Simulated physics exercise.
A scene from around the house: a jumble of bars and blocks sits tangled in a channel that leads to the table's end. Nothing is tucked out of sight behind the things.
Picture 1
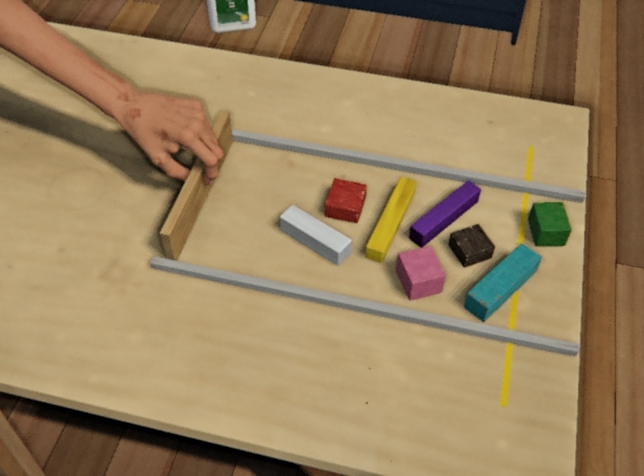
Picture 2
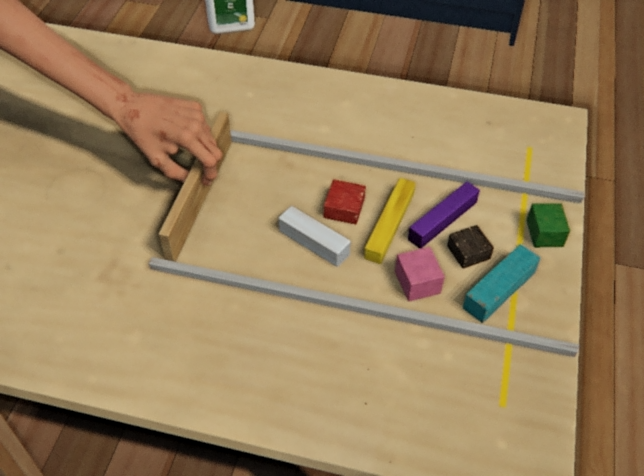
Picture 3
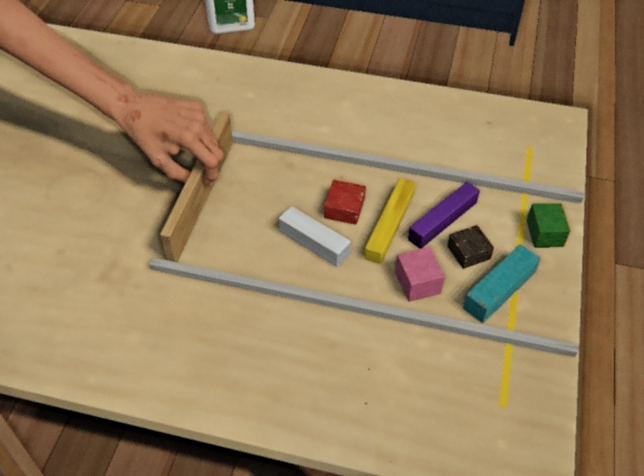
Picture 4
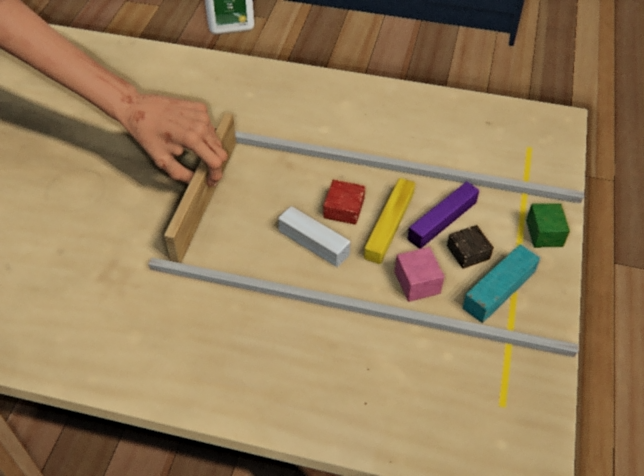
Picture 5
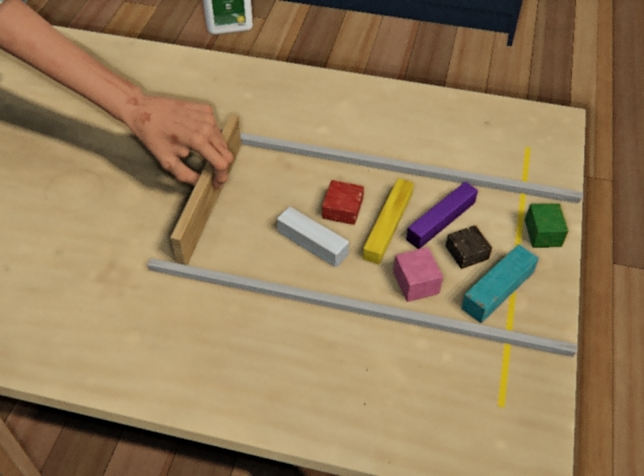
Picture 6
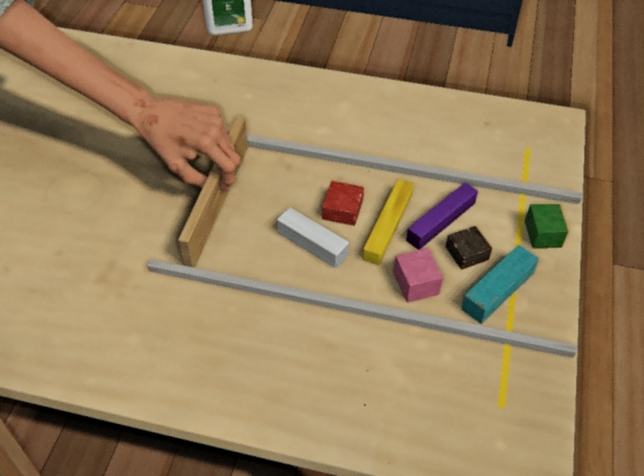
In this clip, a hand holds a wooden board upright between two rails on a table and slides it slightly to the right, while the colourful bars and blocks in front of it stay essentially still.
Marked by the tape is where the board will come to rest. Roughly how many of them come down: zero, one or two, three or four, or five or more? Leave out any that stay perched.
Three or four.
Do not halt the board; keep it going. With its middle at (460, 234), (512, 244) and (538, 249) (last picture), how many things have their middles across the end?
Respectively 0, 3 and 5.
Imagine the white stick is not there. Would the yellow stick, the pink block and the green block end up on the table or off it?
As for the yellow stick, it is retained; the pink block is retained; the green block is not retained.
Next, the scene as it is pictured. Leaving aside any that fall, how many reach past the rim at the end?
In total, 0 of them.
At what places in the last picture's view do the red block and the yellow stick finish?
Taking them in turn, first comes (537, 238), then (564, 252).
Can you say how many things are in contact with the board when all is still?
In contact: 2.
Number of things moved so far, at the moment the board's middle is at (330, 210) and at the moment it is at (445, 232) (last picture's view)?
At the first place 2, at the second 8.
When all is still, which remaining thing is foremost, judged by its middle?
Closest at the end: The yellow stick.
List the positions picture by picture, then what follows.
In the first frame, green block (549, 225); turquoise bar (503, 282); black block (471, 246); board (200, 183); tape (519, 259).
In the second frame, turquoise bar (502, 283); board (198, 184).
In the third frame, black block (470, 247); yellow stick (391, 219).
In the fourth frame, green block (548, 225); white stick (314, 236).
In the fifth frame, turquoise bar (500, 283); red block (343, 202).
In the sixth frame, green block (546, 226); turquoise bar (501, 283); black block (469, 248); board (216, 189); tape (516, 260).
Soon after, none off yet; green block at rest near (546, 226); turquoise bar at rest near (501, 283); black block at rest near (469, 248).
After that, none off yet; green block at rest near (546, 226); turquoise bar moving near (509, 288); black block displaced about its own width near (515, 253).
In the end, the number that fall off is three or four; gone, purple stick, black block, turquoise bar and green block.
